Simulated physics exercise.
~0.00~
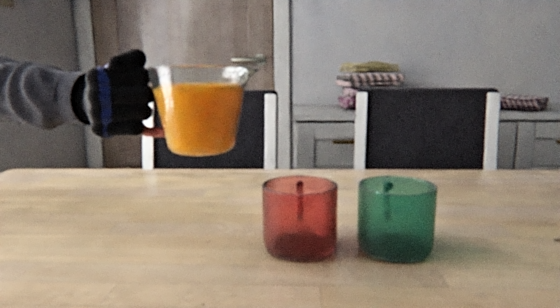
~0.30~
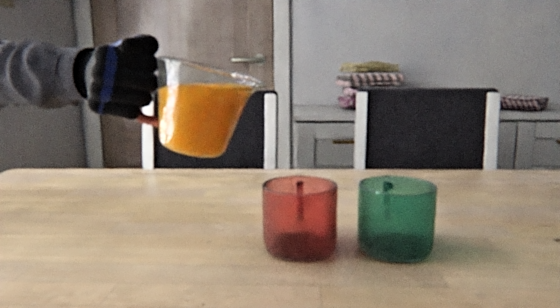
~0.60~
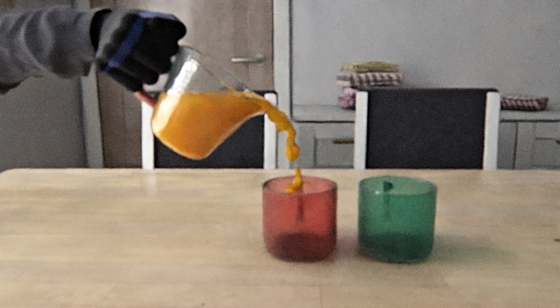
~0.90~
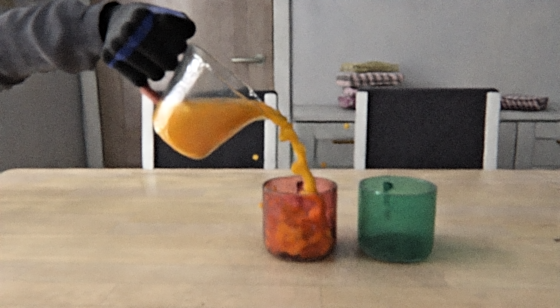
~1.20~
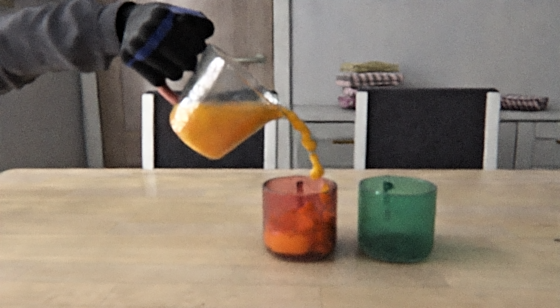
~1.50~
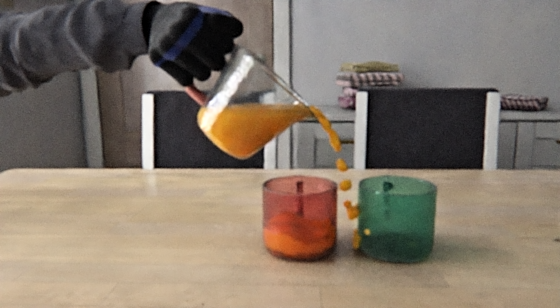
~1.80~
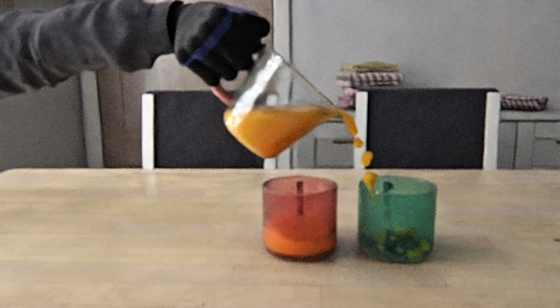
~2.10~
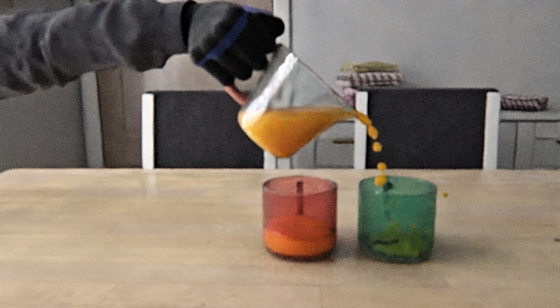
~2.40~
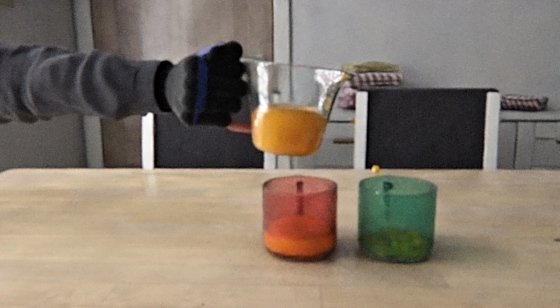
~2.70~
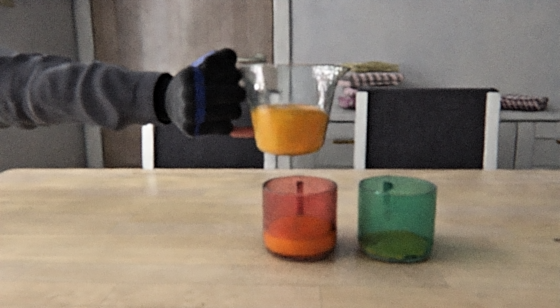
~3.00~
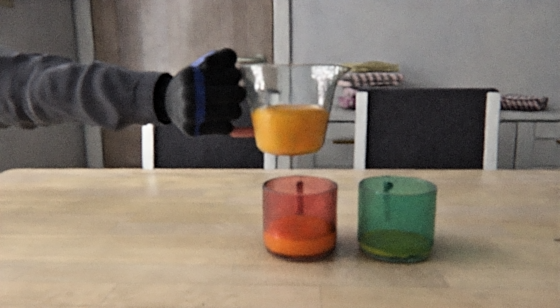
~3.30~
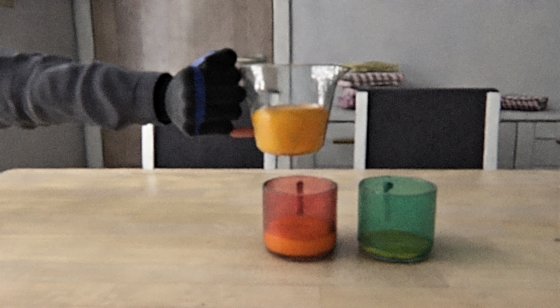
A black-gloved hand in a grey sleeve holds a flared glass jug of orange juice over a light wooden table, seen from the front in a room with dark-backed chairs. Below stand a red see-through mug on the left and a green one on the right, both empty. The hand tips the jug rightwards and juice streams into the red mug. Still pouring, it moves right, crosses the gap with some drops falling between the mugs, and fills a little of the green one. The jug swings level, still holding juice, and stays above the mugs, the red holding more than the green.
